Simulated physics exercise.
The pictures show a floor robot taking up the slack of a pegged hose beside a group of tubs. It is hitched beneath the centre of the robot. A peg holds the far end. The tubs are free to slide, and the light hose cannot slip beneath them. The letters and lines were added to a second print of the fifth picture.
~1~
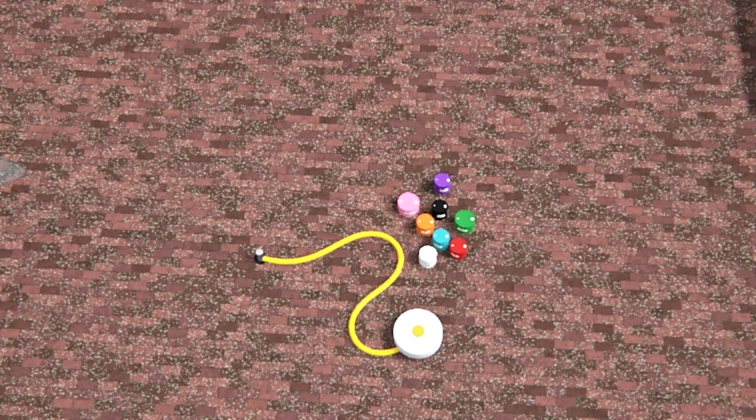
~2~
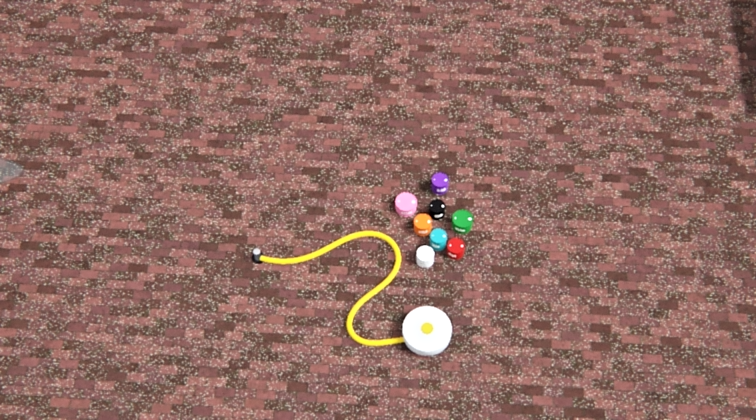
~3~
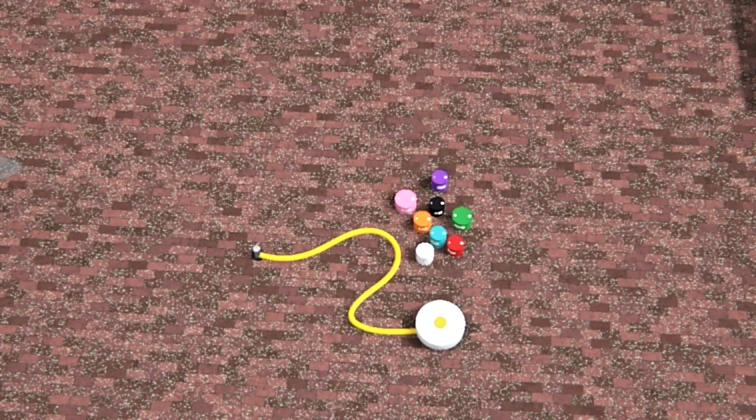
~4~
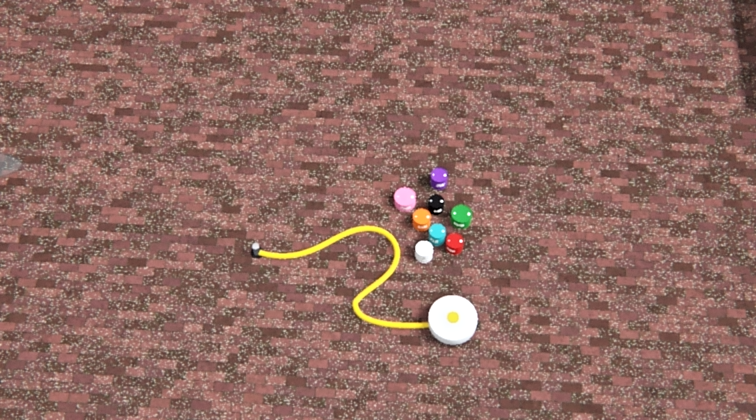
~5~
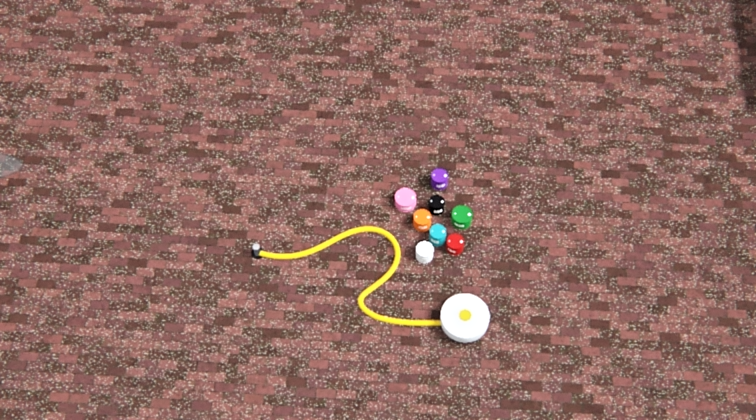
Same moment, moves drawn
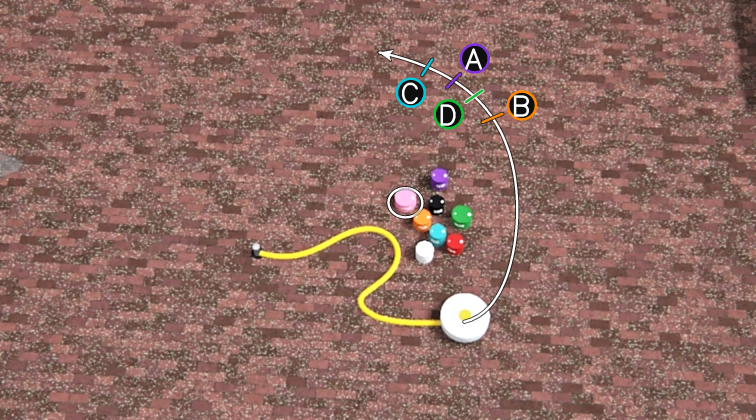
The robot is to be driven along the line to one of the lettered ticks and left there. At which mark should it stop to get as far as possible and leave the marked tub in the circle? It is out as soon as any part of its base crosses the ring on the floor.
No farther than B.
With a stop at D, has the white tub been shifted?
By then, yes.
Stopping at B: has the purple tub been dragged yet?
By then, no.
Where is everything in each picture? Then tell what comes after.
In the first picture, turquoise tub (441, 240); pink tub (409, 205); green tub (465, 222).
In the second picture, robot (427, 332); white tub (425, 257).
In the third picture, robot (440, 326); red tub (455, 246).
In the fourth picture, robot (453, 321); orange tub (422, 220).
In the fifth picture, robot (465, 319); turquoise tub (438, 235); pink tub (406, 200); green tub (462, 217).
On the copy, A at (454, 81); B at (493, 118); C at (427, 67); D at (474, 96); the ring at (405, 203); the route from (464, 322) via (510, 154) to (380, 52).
On B. First, robot (513, 253); pink tub (406, 200).
Then, robot (516, 173); pink tub (406, 200).
Finally, robot (493, 114); orange tub (417, 213); black tub (430, 202); turquoise tub (428, 223); pink tub (405, 200); green tub (448, 200); white tub (412, 227); red tub (440, 214); the pink tub is still in its ring.
By contrast, A drags the ringed tub to (384, 177); C drags the ringed tub to (376, 170); D drags the ringed tub to (393, 187).
